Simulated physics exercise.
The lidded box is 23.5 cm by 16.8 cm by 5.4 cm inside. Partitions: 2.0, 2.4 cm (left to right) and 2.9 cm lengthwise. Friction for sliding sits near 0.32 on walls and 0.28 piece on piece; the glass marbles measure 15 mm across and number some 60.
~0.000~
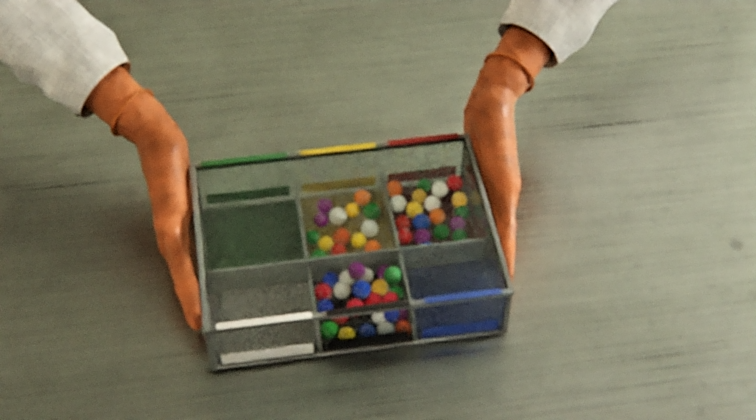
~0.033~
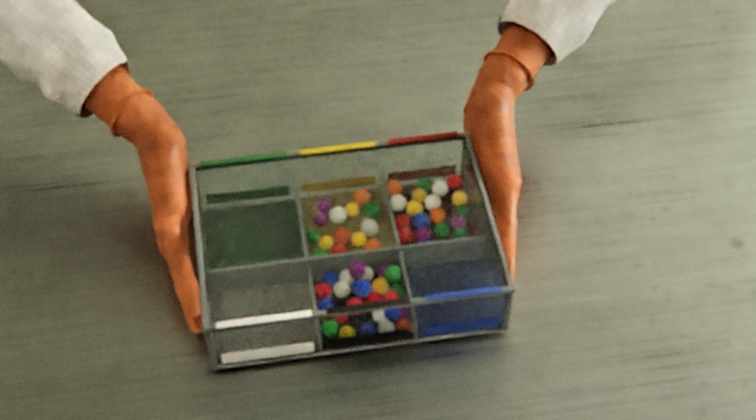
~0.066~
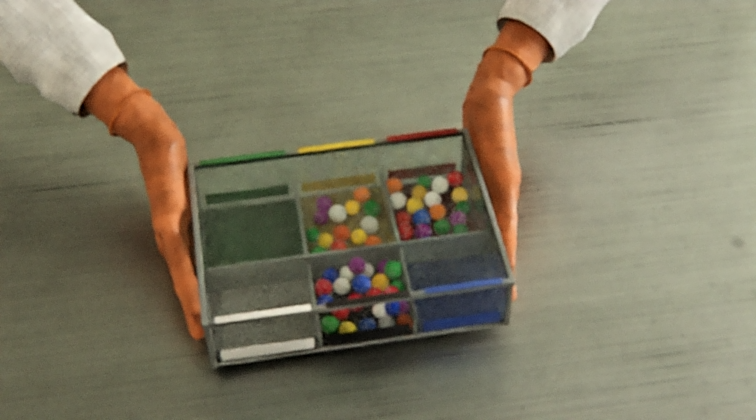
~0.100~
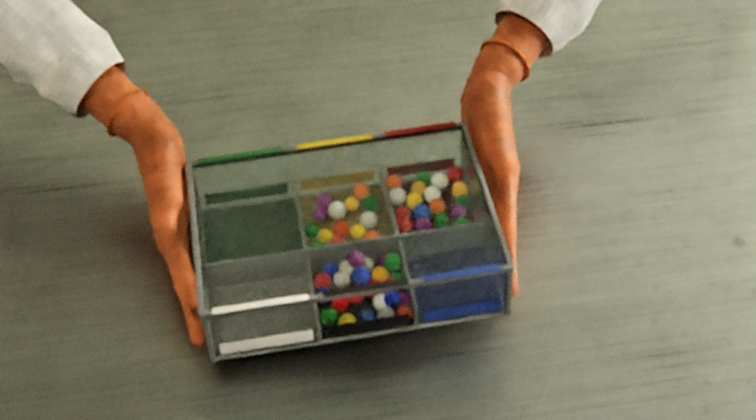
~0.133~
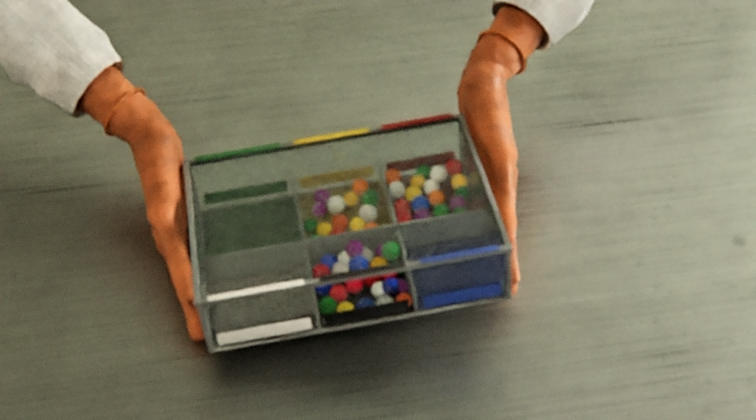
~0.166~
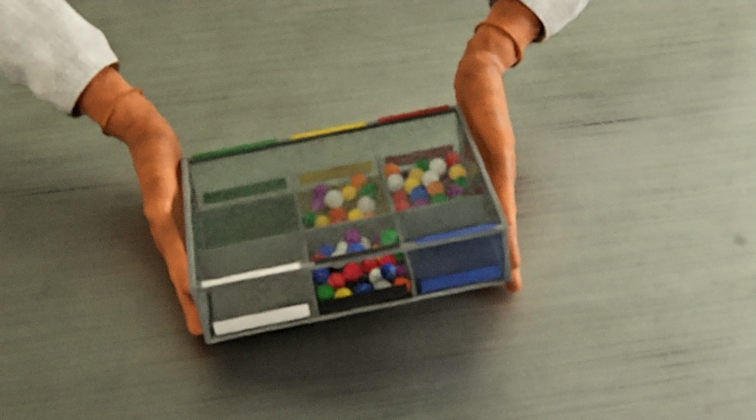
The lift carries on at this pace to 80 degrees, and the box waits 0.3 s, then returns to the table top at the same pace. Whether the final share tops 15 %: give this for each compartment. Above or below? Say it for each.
Red: Above, blue: Below, green: Above, yellow: Above, white: Below, black: Below.
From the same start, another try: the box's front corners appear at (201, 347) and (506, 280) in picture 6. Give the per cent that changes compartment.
Then around 65 percent would end up out of place.
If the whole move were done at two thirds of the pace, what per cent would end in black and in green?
Black 20 %, green 20 %.
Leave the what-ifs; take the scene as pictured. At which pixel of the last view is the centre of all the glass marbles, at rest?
Around (332, 224).
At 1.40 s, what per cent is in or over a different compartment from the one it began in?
Roughly 45 percent of it.
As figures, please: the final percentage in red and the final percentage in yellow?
Red 25 %, yellow 30 %.
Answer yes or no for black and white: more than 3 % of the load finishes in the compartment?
So black is a pass and white is a miss.
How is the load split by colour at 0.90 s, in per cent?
Red 35, blue 0, green 5, yellow 35, white 5, black 25.
Then, at 0.90 s, tilt 80 degrees; red 35 %, green 5 %, yellow 35 %, white 5 %, black 25 %.
Then, at 1.40 s, tilt 44 degrees; red 25 %, green 40 %, yellow 30 %, black 10 %.
After 1.96 s, tilt 0 degrees; red 25 %, green 40 %, yellow 30 %, black 10 %.
By 3.0 s all is still; red 25 %, blue 0 %, green 40 %, yellow 30 %, white 0 %, black 10 %.
